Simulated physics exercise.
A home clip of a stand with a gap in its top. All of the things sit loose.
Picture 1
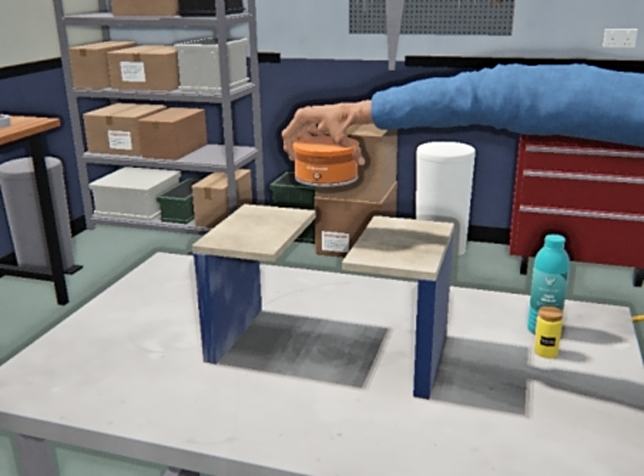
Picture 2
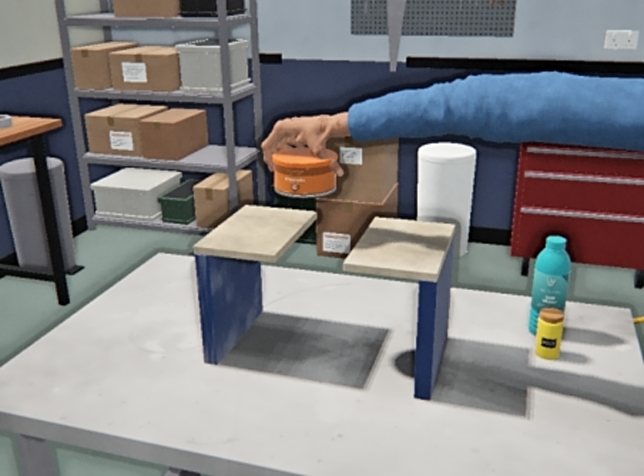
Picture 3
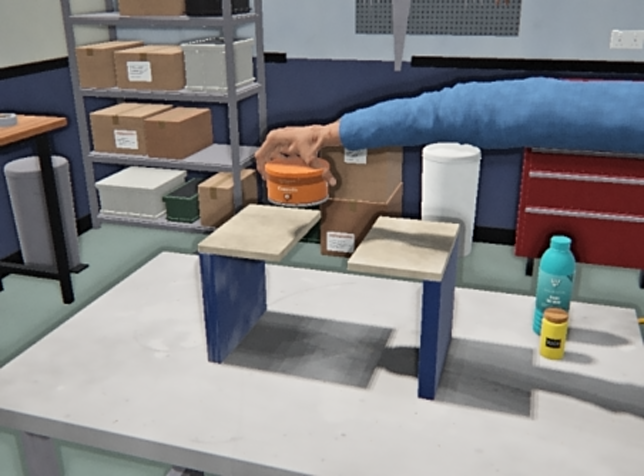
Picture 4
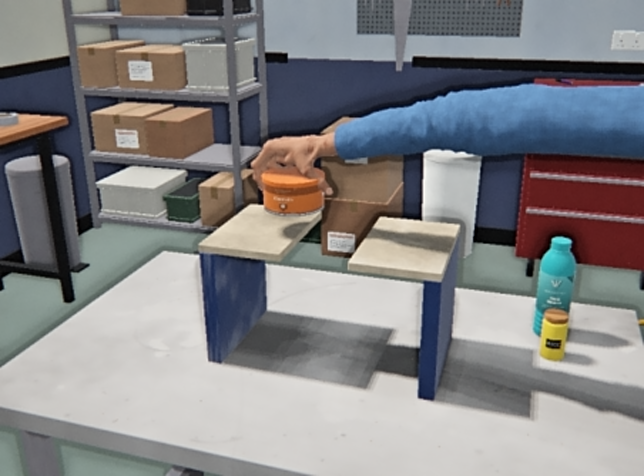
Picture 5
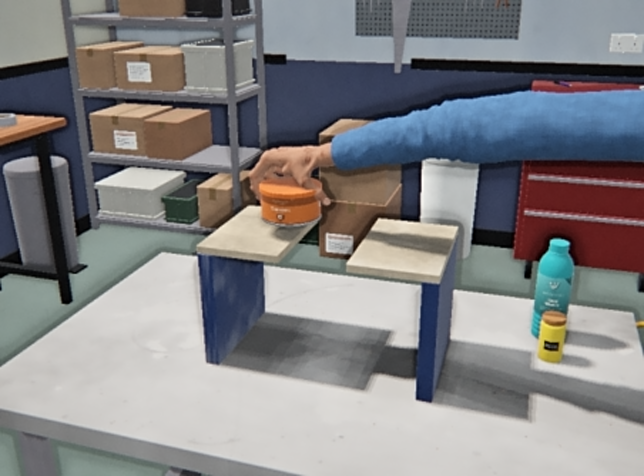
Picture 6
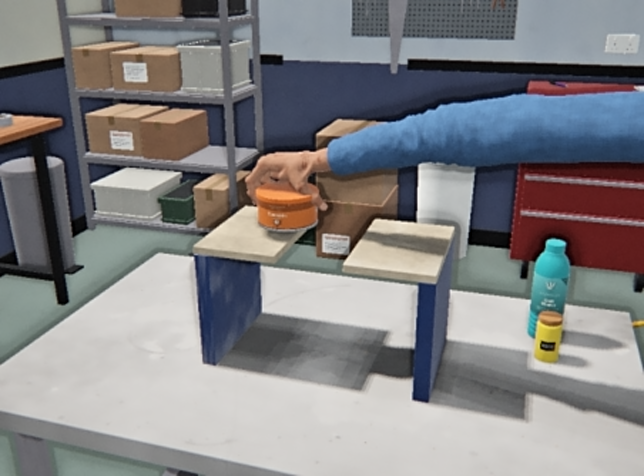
A hand in a blue sleeve carried an orange tub slightly left and down over a stand with a gapped top, and kept hold of it while a yellow shaker stood by a teal bottle.
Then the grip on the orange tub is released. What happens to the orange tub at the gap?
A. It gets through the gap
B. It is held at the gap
The answer is B.
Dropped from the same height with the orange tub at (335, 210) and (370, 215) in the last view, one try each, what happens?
The first time it makes it through, and the second time it does not get through.
Then, 0.20 s on from there, orange tub shifted a little near (288, 216).
Then, 0.70 s on from there, orange tub resting near (288, 216).
In the end, all 3 unmoved. At the end, from the last picture's camera, orange tub near (288, 216). The tub is caught.
